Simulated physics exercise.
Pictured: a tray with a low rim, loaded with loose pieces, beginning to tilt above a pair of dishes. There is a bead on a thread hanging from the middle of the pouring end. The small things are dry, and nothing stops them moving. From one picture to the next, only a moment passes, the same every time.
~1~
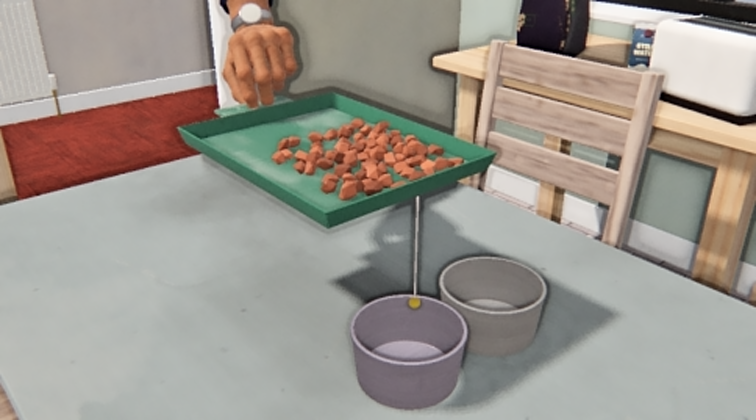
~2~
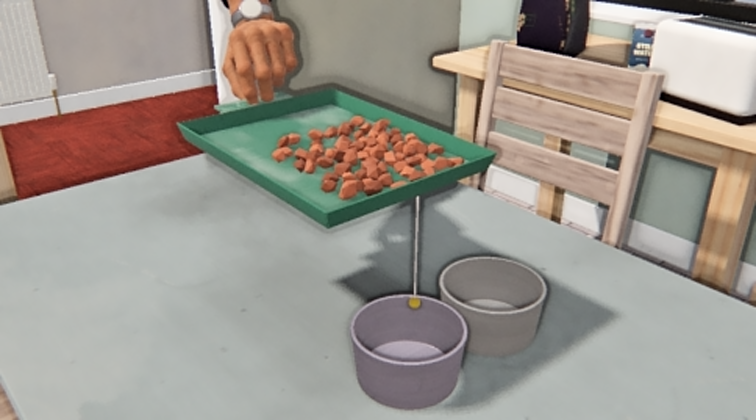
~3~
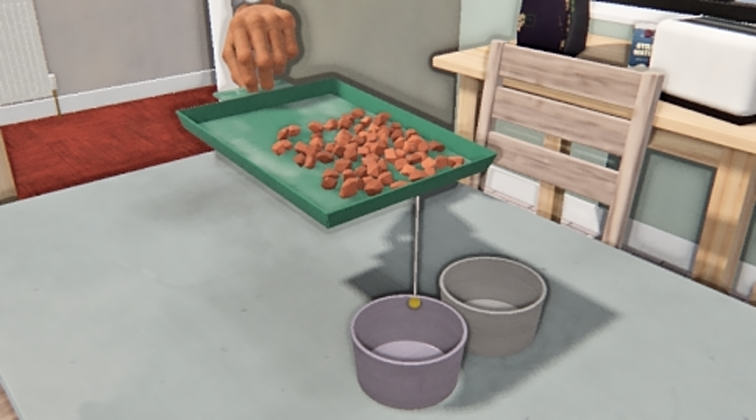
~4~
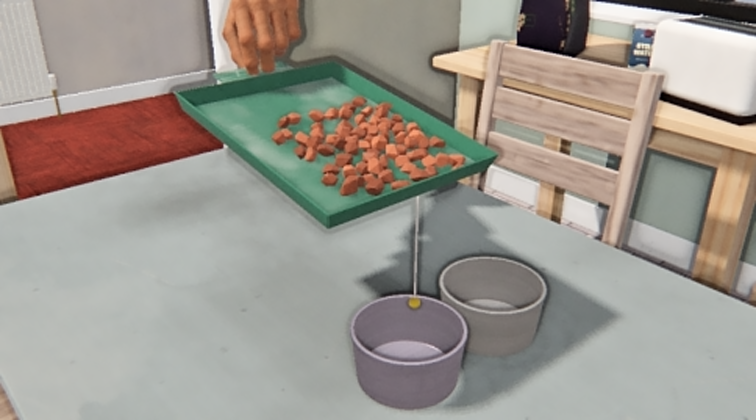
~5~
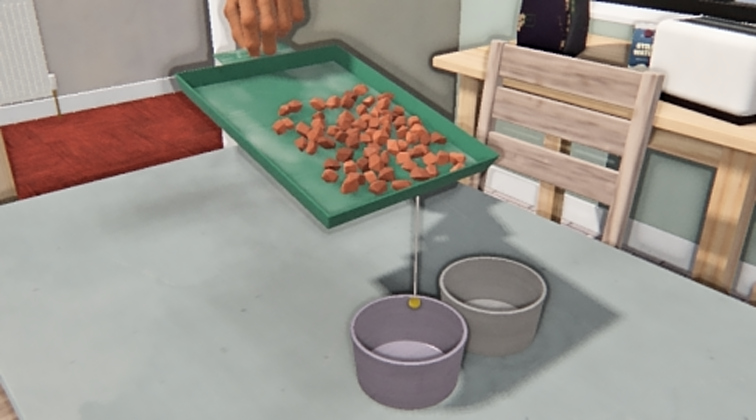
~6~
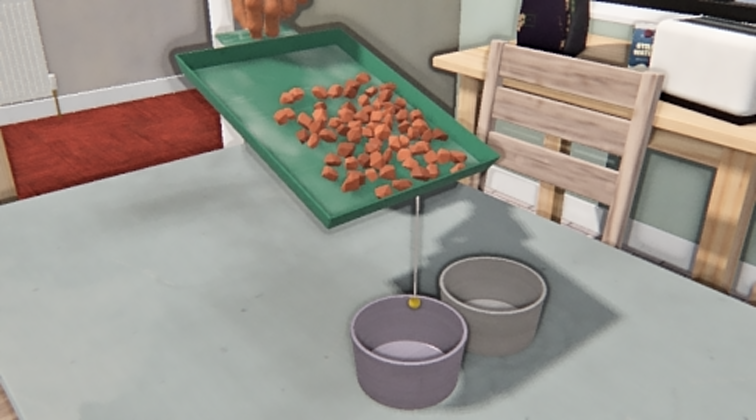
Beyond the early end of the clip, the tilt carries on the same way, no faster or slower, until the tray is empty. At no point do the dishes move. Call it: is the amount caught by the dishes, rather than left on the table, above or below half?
Below half.
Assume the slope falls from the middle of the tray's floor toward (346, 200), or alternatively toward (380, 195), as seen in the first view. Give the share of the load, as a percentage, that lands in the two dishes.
First case around 30 per cent, second case 30 per cent.
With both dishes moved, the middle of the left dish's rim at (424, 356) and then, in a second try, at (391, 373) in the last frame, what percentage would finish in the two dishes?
You'd get 80 in a hundred first and 90 in a hundred after that.
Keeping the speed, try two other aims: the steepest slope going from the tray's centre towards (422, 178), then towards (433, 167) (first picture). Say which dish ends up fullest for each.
The right-side dish first and The right-side dish second.
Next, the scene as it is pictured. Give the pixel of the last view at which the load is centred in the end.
Centre at rest, last view: Approx. (473, 390).
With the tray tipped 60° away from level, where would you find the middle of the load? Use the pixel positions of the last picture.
Its middle sits at about pixel (418, 149).
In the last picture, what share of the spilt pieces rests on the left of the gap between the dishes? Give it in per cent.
30 in a hundred, roughly.
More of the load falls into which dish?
That's the left side.
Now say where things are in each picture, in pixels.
Corners of the pouring end near (328, 208) and (489, 152), level; middle of the load near (371, 154), bits of crushed brick; left dish near (448, 375); right dish near (531, 324); bead on its thread near (415, 302), in the first picture.
Corners of the pouring end near (328, 208) and (489, 152), level; middle of the load near (371, 152), in the second picture.
Corners of the pouring end near (329, 209) and (490, 152), tipped barely, level across its low end; middle of the load near (372, 148), in the third picture.
Corners of the pouring end near (330, 210) and (491, 153), tipped a little, level across its low end; middle of the load near (373, 141), in the fourth picture.
Corners of the pouring end near (331, 211) and (492, 153), tipped a little, level across its low end; middle of the load near (374, 135), in the fifth picture.
Corners of the pouring end near (332, 212) and (493, 154), tipped clearly, level across its low end; middle of the load near (375, 128); left dish near (448, 375); right dish near (531, 324), in the sixth picture.
Shortly afterwards, tray tipped steeply; the whole lot on the tray.
Next, tray tipped right over; near half on the tray; only a few in the left dish; only a few in the right dish; a little outside both; near a third in the air.
Some moments later, tray tipped past a quarter turn; near a quarter in the left dish; a little in the right dish; the bulk outside both.
In the end, tray tipped past a quarter turn; near a quarter in the left dish; a little in the right dish; the bulk outside both.
